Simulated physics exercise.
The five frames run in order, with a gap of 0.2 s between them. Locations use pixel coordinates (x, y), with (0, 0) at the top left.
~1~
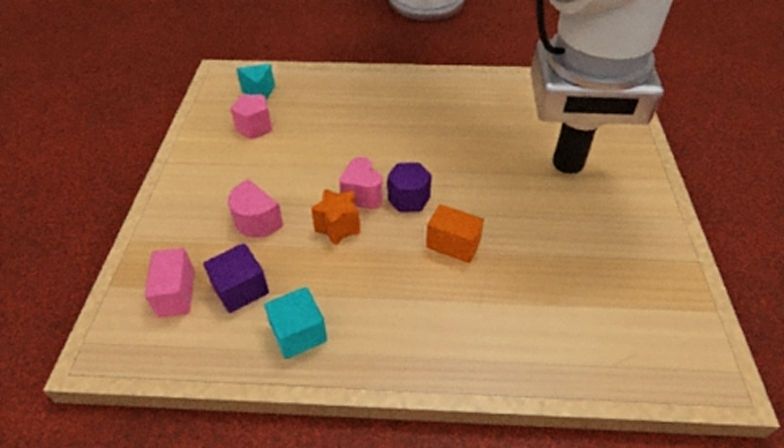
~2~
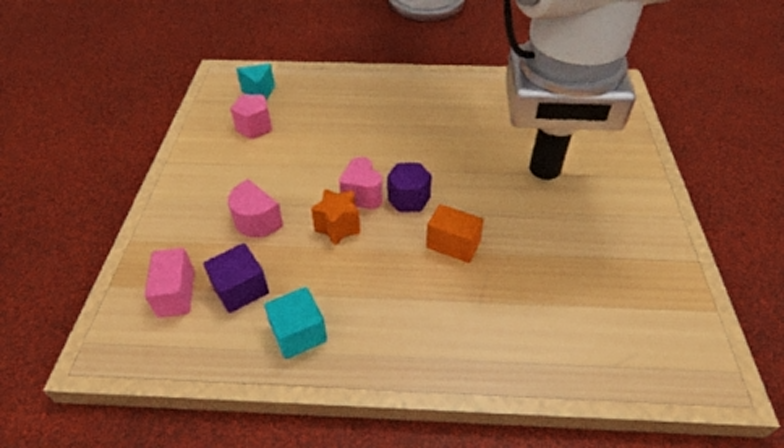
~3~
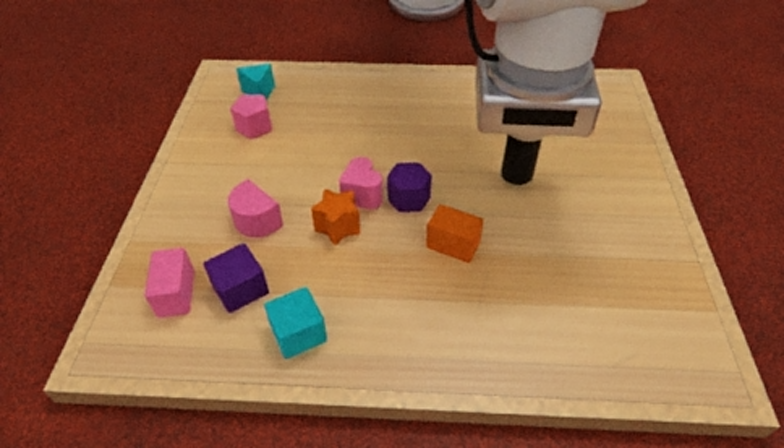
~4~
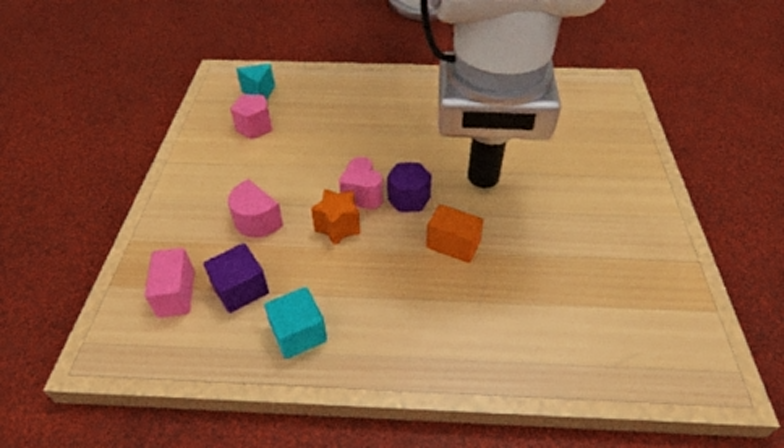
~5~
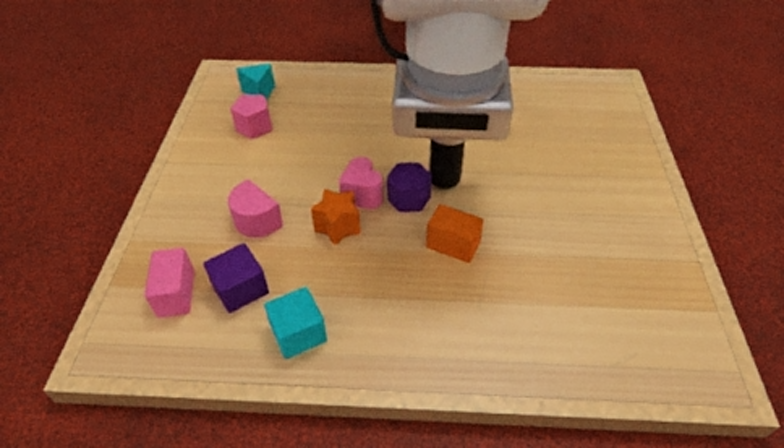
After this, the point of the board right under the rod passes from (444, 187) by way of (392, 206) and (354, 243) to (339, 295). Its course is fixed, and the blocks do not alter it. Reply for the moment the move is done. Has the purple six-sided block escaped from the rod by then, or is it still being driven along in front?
I'm fairly sure the purple six-sided block slides away from the front of the rod at some point.
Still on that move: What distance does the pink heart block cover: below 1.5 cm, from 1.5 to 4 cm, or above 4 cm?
Overall it shifts between 1.5 and 4 cm.
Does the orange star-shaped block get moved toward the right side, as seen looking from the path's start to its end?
It seems so.
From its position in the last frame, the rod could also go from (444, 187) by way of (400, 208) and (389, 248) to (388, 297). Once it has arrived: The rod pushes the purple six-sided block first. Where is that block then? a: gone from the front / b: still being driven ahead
Choice a: Gone from the front.
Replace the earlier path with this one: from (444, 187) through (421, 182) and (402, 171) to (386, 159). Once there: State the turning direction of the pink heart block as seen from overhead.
Viewed from above, clockwise.
What follows on the original path. One third of the way, rod (391, 197); orange star-shaped block (321, 210), turned 20° anticlockwise; pink heart block (334, 172), turned 75° clockwise; purple six-sided block (355, 192).
Two thirds of the way, rod (353, 234); pink half-round block (245, 198); orange star-shaped block (271, 228); pink heart block (331, 172), turned 85° clockwise; purple six-sided block (311, 219), turned 50° clockwise.
At the end, rod (338, 286); pink half-round block (245, 198); orange star-shaped block (270, 228); pink heart block (331, 172), turned 85° clockwise; purple six-sided block (310, 220), turned 50° clockwise.
